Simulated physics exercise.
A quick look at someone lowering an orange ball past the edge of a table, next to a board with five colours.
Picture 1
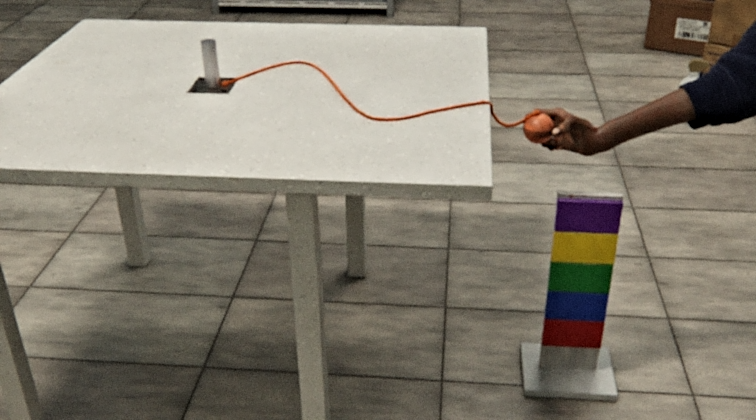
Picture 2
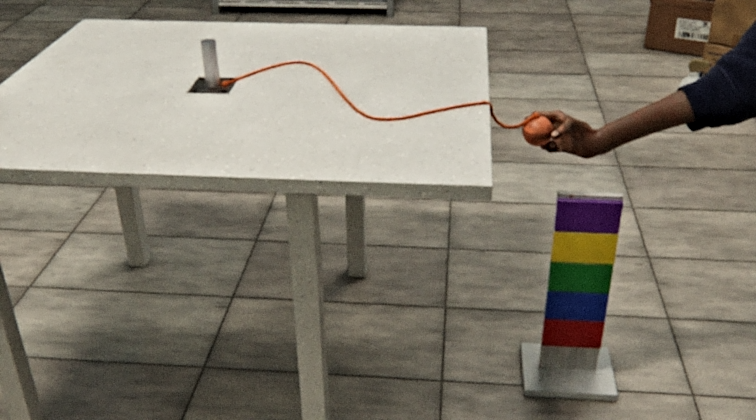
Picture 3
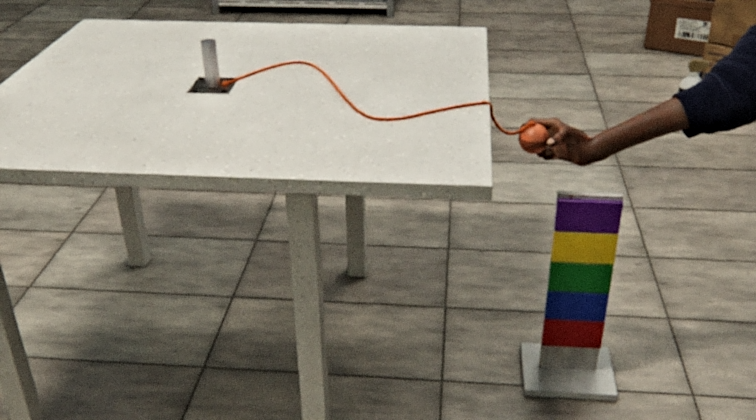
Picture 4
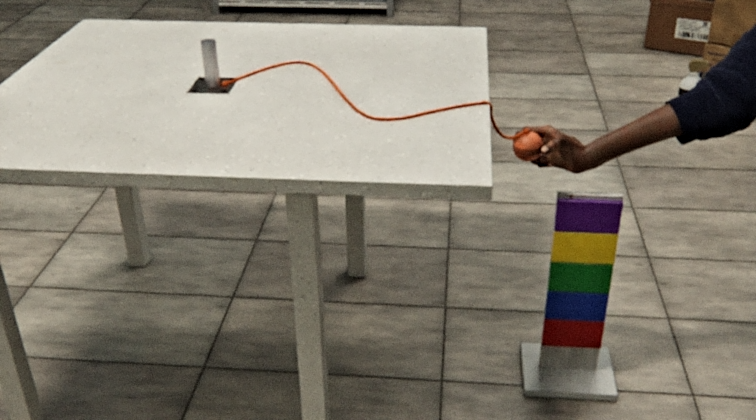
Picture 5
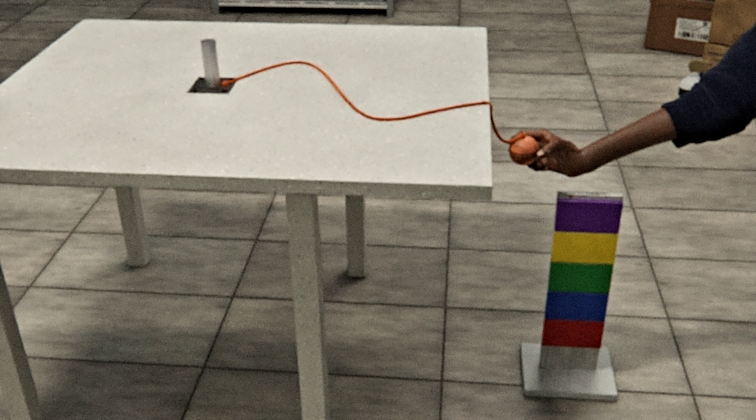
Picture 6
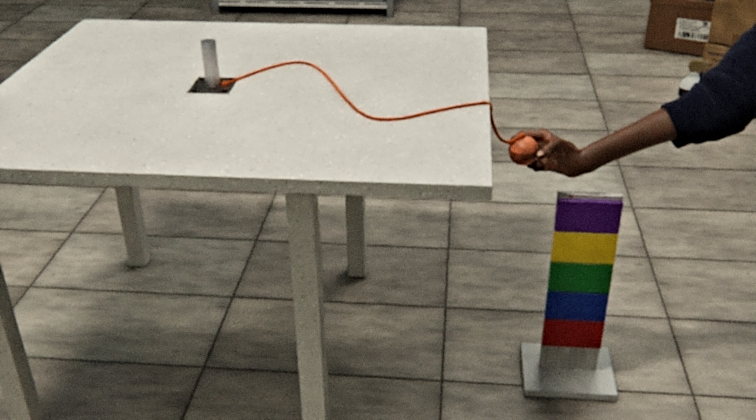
In a room with a grey tiled floor, a hand holding an orange ball tied to a cord lying across a white table lowered it slightly leftward, above a striped colored stand, then kept it still.
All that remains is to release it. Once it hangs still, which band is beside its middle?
The green one.
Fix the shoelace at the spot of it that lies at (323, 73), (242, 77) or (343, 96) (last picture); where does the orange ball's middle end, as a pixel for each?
The places are (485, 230), (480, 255) and (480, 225).
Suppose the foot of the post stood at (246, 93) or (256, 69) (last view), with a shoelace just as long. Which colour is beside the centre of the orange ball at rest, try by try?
One after the other, blue; blue.
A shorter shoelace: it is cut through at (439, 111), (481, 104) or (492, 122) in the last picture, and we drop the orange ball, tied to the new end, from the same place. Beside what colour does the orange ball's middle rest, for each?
In that order: None, it hangs higher; purple; yellow.
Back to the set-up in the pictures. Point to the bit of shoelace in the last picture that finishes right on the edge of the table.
Near (371, 118).
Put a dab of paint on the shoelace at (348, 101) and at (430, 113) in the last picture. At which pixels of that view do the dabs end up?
The first at (443, 89), the second at (487, 147).
Soon after, ball near (480, 243); level with yellow.
Then, ball near (480, 258); level with green.
At rest, ball near (480, 265); level with green. The shoelace holds its middle at green.
